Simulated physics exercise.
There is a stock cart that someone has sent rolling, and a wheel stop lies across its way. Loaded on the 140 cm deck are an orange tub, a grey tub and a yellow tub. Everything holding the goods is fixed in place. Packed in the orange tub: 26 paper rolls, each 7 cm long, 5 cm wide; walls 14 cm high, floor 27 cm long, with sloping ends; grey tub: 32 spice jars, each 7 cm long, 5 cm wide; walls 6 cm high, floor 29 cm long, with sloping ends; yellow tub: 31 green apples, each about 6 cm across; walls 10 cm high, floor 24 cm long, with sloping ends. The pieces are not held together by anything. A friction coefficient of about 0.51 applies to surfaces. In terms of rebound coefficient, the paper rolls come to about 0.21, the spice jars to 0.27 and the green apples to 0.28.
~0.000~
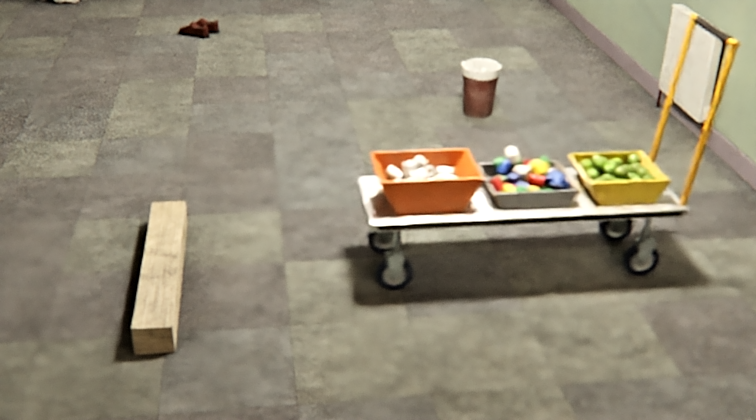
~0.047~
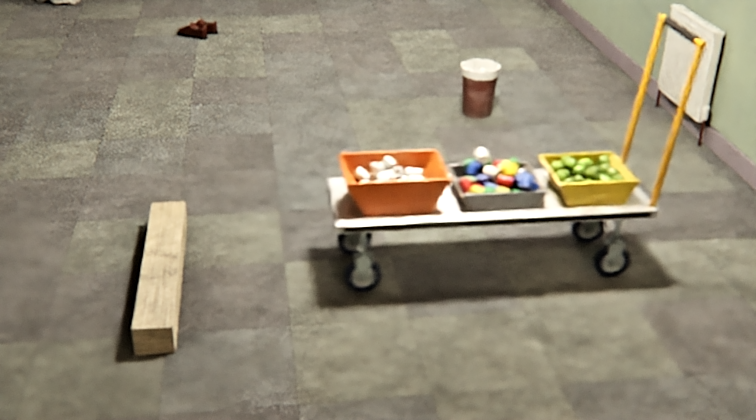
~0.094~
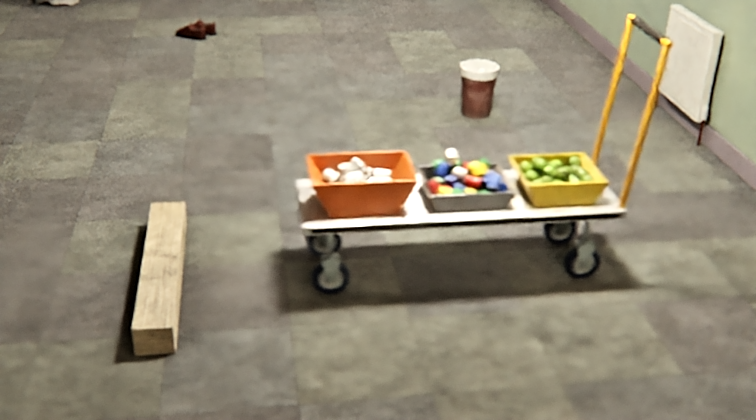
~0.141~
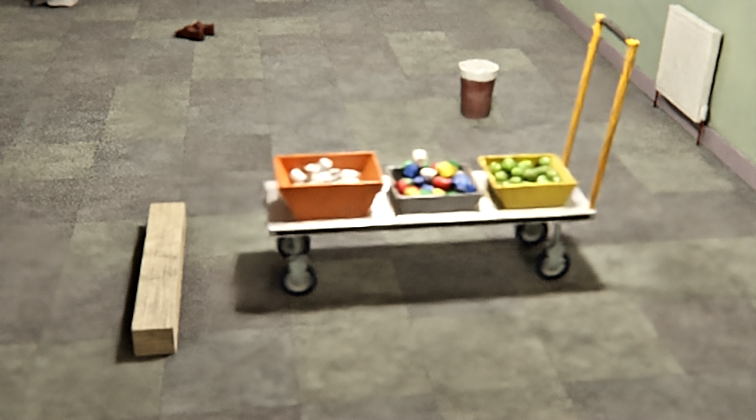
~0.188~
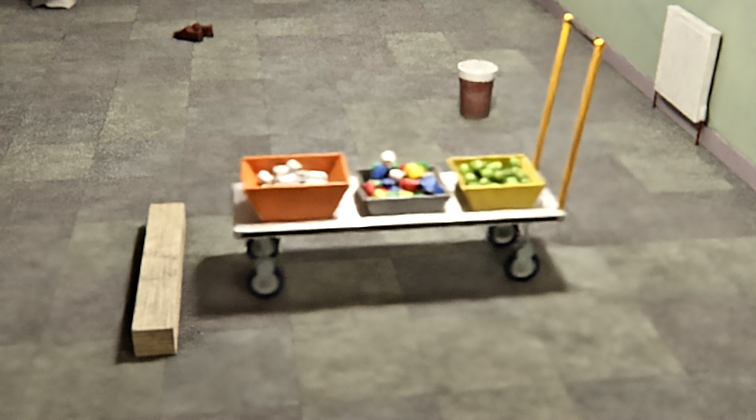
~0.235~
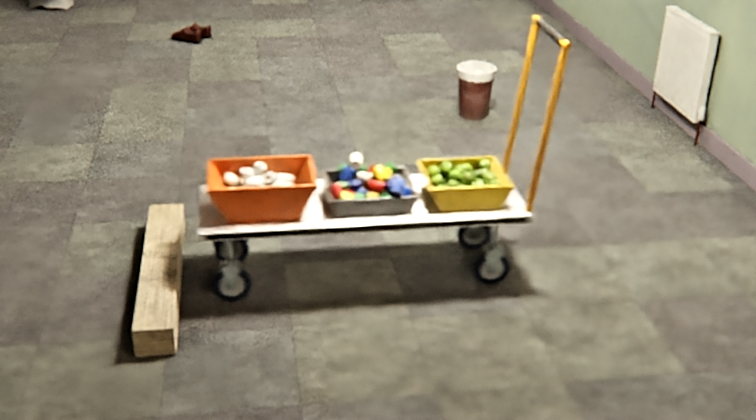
In a room with grey carpet tiles, a flat cart with yellow handle posts carries an orange tub of white items, a grey tub of multicoloured items and a yellow tub of green ones. It rolls steadily left, closing most of the gap to a wooden beam, with the tubs still loaded.
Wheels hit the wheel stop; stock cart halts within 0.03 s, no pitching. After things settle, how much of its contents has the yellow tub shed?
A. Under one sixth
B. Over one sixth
Over one sixth.
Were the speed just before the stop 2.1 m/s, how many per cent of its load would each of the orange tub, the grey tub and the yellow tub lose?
Then the orange tub sheds 0 per cent of its load, the grey tub 20 per cent, and the yellow tub 10 per cent.
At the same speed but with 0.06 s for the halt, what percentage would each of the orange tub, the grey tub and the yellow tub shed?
That way you'd get orange tub at 10, grey tub at 30, and yellow tub at 30 percent.
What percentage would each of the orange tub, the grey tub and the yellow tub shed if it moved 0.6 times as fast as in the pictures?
Orange tub 0, grey tub 10, yellow tub 0 per cent.
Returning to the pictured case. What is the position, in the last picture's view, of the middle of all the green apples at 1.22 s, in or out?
(410, 189).
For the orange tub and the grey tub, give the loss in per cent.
For the orange tub it's 10 %, and for the grey tub it's 40 %.
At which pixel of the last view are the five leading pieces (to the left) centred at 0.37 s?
Roughly at (188, 177).
After 0.27 s, the wheels strike.
After 0.37 s, 0 of 26 out of the orange tub, 4 of 32 out of the grey tub and 0 of 31 out of the yellow tub.
After 0.49 s, 2 of 26 out of the orange tub, 7 of 32 out of the grey tub and 6 of 31 out of the yellow tub.
After 0.72 s, 3 of 26 out of the orange tub, 11 of 32 out of the grey tub and 8 of 31 out of the yellow tub.
When it is over (at 1.22 s), 3 of 26 out of the orange tub, 12 of 32 out of the grey tub and 8 of 31 out of the yellow tub. Asked share, 8 of 31, 26 per cent.
